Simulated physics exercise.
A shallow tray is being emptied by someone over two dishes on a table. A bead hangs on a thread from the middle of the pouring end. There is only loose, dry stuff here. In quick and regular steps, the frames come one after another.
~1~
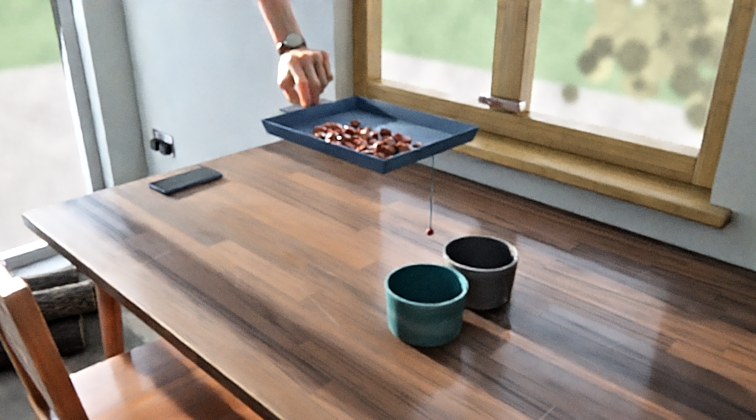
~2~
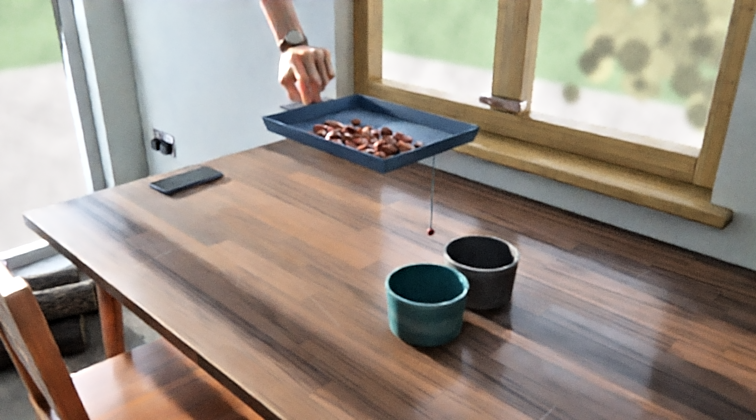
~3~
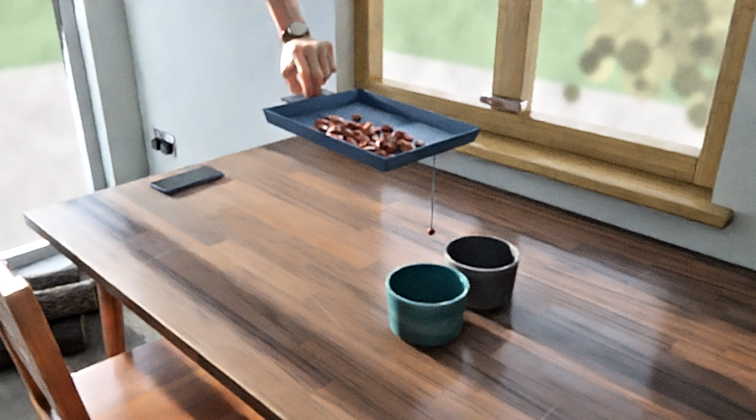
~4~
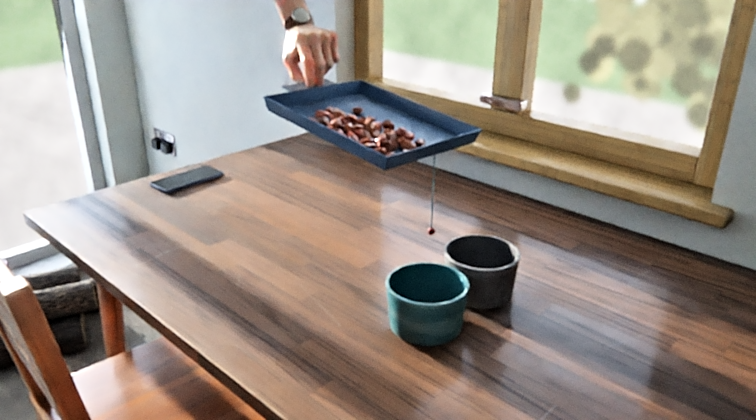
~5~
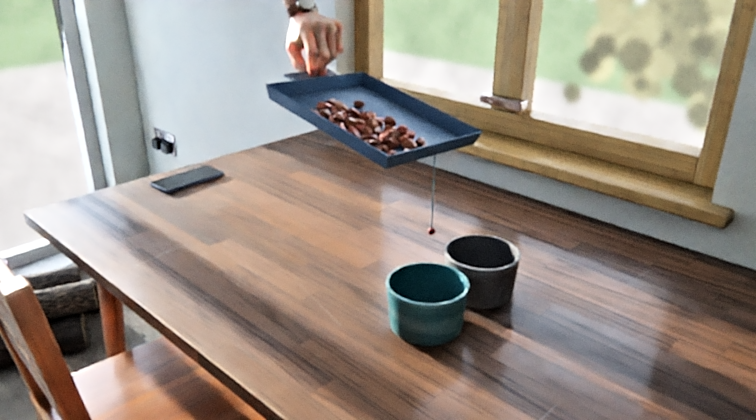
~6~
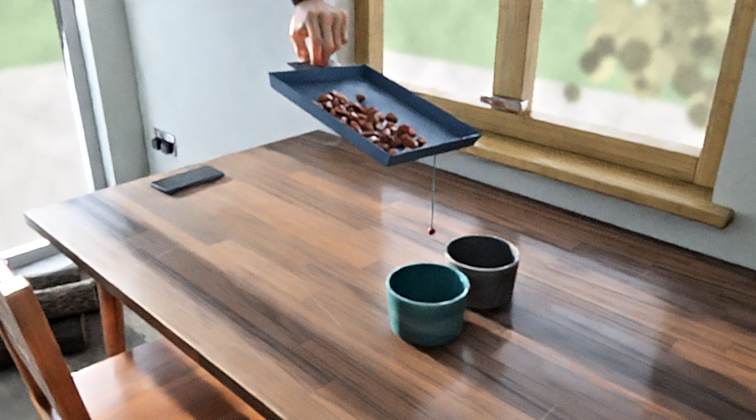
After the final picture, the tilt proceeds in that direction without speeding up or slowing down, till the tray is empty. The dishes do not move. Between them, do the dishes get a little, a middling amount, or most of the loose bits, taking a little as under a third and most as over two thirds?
They get a middling amount.
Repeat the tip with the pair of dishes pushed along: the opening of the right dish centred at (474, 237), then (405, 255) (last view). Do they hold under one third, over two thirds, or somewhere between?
More than two thirds; below one third.
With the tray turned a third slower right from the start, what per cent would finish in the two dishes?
Roughly 40 in a hundred.
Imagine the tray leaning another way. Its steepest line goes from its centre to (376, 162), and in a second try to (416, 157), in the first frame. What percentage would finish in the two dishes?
In order: About 10, then 80 percent.
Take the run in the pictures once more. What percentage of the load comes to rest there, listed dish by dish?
Share at the end - left dish ~ 0 %, right dish ~ 50 %.
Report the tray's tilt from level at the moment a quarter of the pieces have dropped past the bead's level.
Reading: Some 100°.
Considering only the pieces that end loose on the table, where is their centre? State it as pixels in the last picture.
It centres at roughly (494, 256).
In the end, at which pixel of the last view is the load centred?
Near (481, 277).
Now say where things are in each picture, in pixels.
Corners of the pouring end at (384, 158) and (474, 126), level; middle of the load at (363, 141), bits of crushed brick; left dish at (457, 316); right dish at (510, 281); bead on its thread at (430, 232), in the first picture.
Corners of the pouring end at (384, 158) and (475, 127), level; middle of the load at (364, 140), in the second picture.
Corners of the pouring end at (386, 156) and (476, 127), tipped barely, lowest at the right corner; middle of the load at (365, 137), in the third picture.
Corners of the pouring end at (387, 155) and (476, 129), tipped a little, lowest at the right corner; middle of the load at (365, 132), in the fourth picture.
Corners of the pouring end at (389, 153) and (477, 130), tipped a little, lowest at the right corner; middle of the load at (367, 127), in the fifth picture.
Corners of the pouring end at (390, 152) and (478, 132), tipped clearly, lowest at the right corner; middle of the load at (368, 123); left dish at (459, 315); right dish at (512, 281), in the sixth picture.
Soon, tray tipped steeply; all on the tray.
A while on, tray tipped right over; about half on the tray; a stray few in the left dish; a small part in the right dish; a small part outside both; about a third in the air.
Towards the end, tray tipped past a quarter turn; a stray few in the left dish; about half in the right dish; about half outside both.
Finally, tray tipped past a quarter turn; a stray few in the left dish; about half in the right dish; about half outside both.
